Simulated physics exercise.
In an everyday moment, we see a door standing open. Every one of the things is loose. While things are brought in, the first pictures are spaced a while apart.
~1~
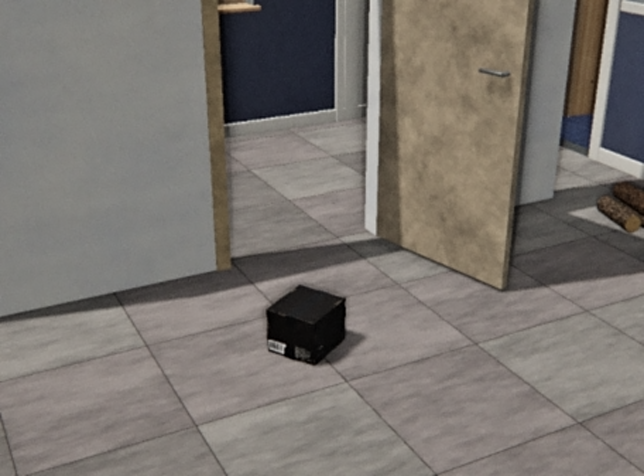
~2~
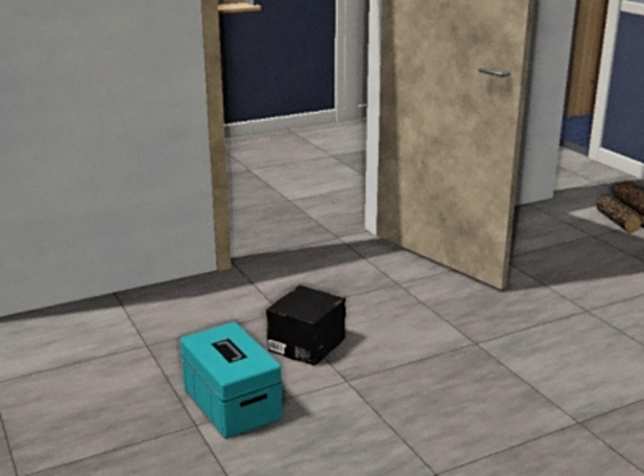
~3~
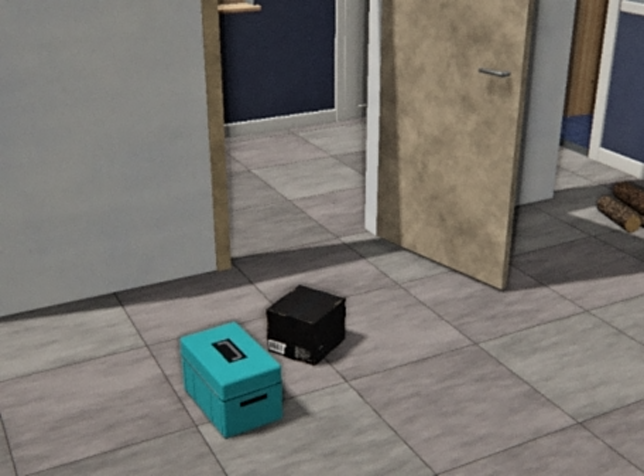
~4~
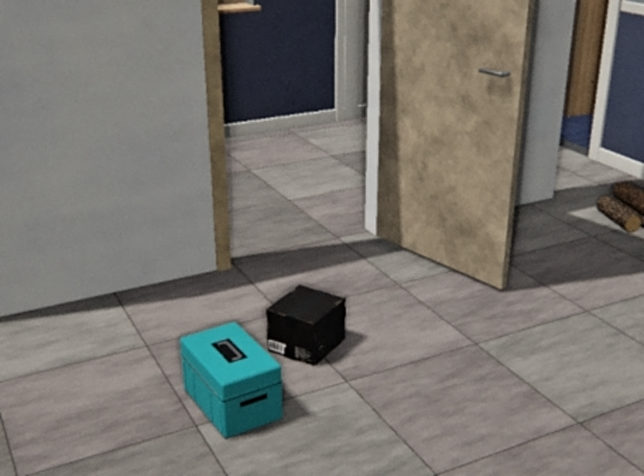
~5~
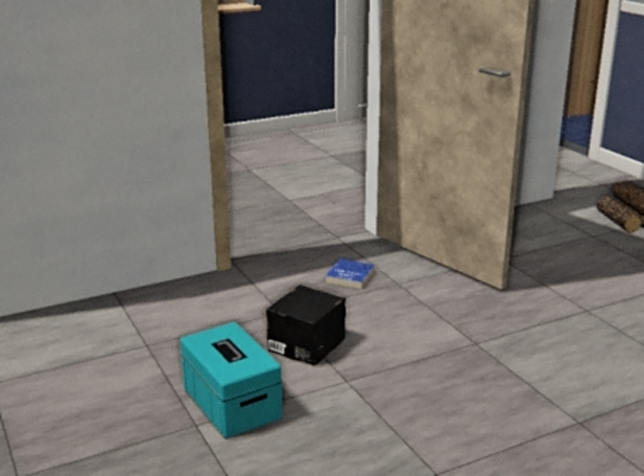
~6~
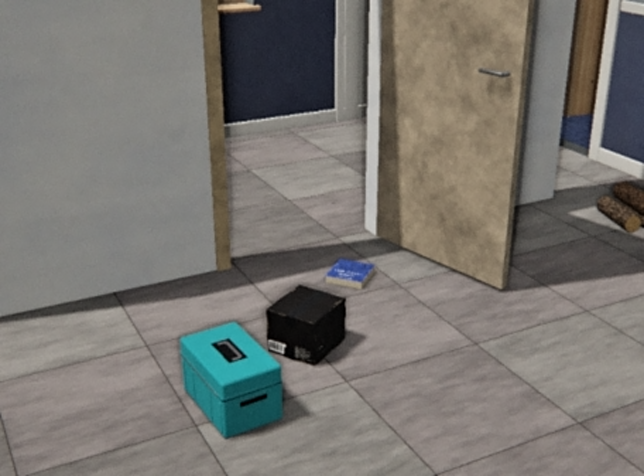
A turquoise toolbox appears beside a black parcel, then a blue book appears behind them.
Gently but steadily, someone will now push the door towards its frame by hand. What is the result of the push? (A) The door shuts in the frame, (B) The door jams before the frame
Option A: The door shuts in the frame.
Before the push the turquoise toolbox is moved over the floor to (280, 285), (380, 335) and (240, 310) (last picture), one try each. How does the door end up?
On the first try it fails to close, on the second it swings fully closed, and on the third it swings fully closed.
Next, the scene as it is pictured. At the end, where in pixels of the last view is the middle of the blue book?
At about (239, 238).
Then, 0.70 s on from there, open by 68°.
Then, 1.10 s on from there, open by 32°; blue book shifted about its own width near (304, 269).
Then, 1.30 s on from there, open by 13°; blue book shifted well along near (273, 259).
Then, 1.50 s on from there, open by 0°; blue book shifted well along near (250, 246).
In the end, open by 0°; moved from the start, blue book; the other 2 unmoved. At the end, from the last picture's camera, blue book near (239, 238).
